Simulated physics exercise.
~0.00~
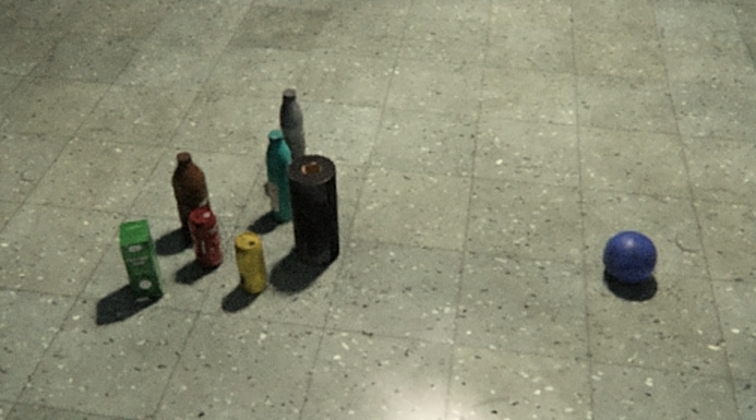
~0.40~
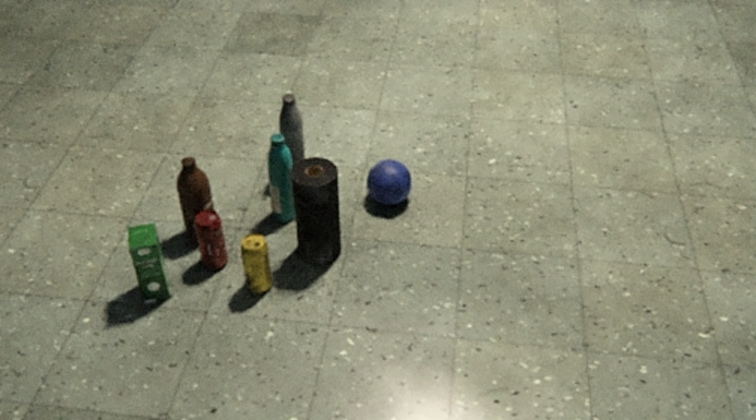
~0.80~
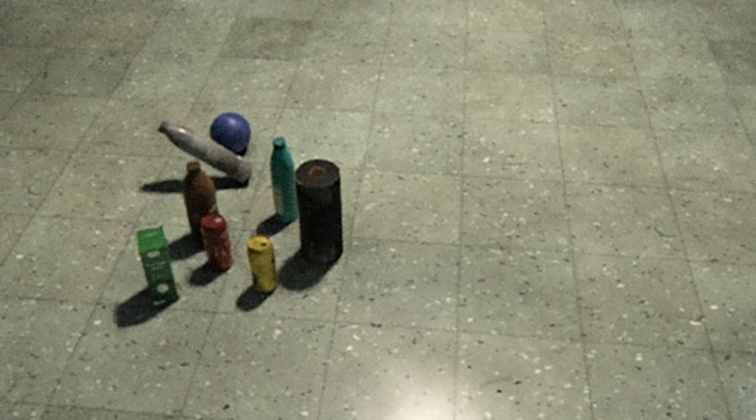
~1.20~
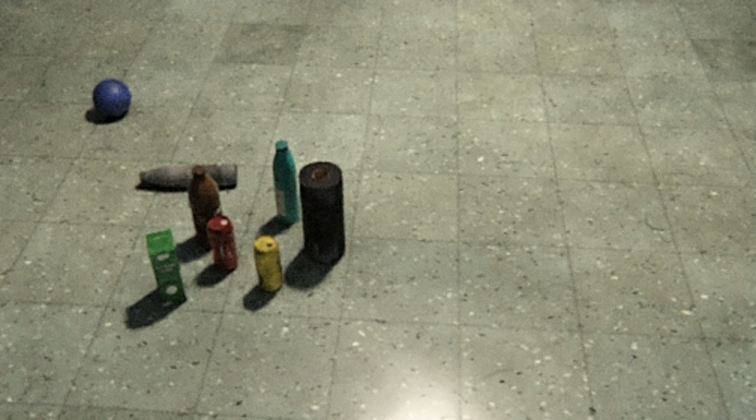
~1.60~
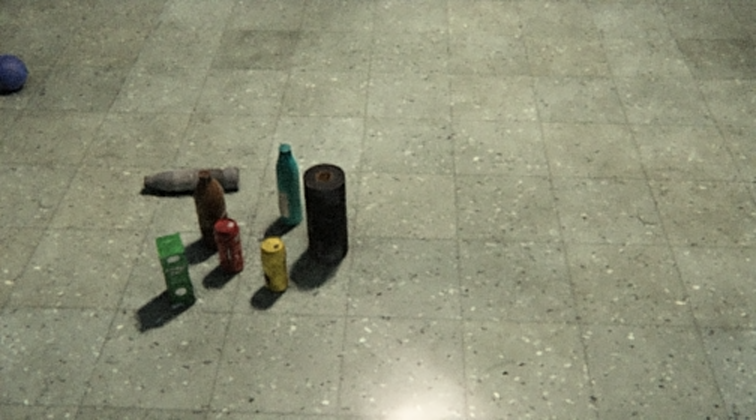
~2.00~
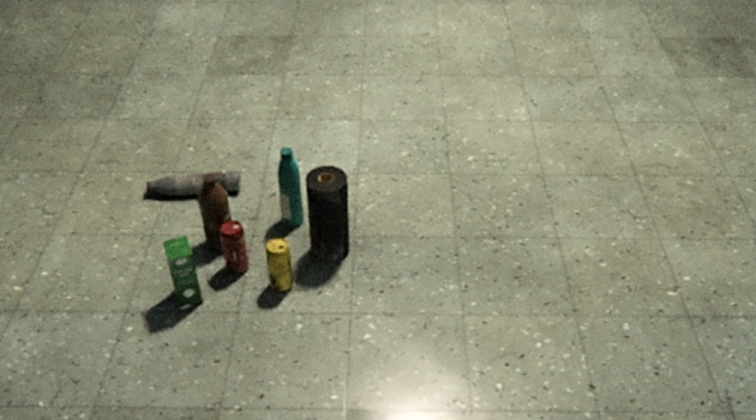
A blue ball rolled left across the tiled floor, passed behind the black roll and knocked over the grey bottle at the back, then rolled out of view, leaving the bottle on its side and the other six things standing.
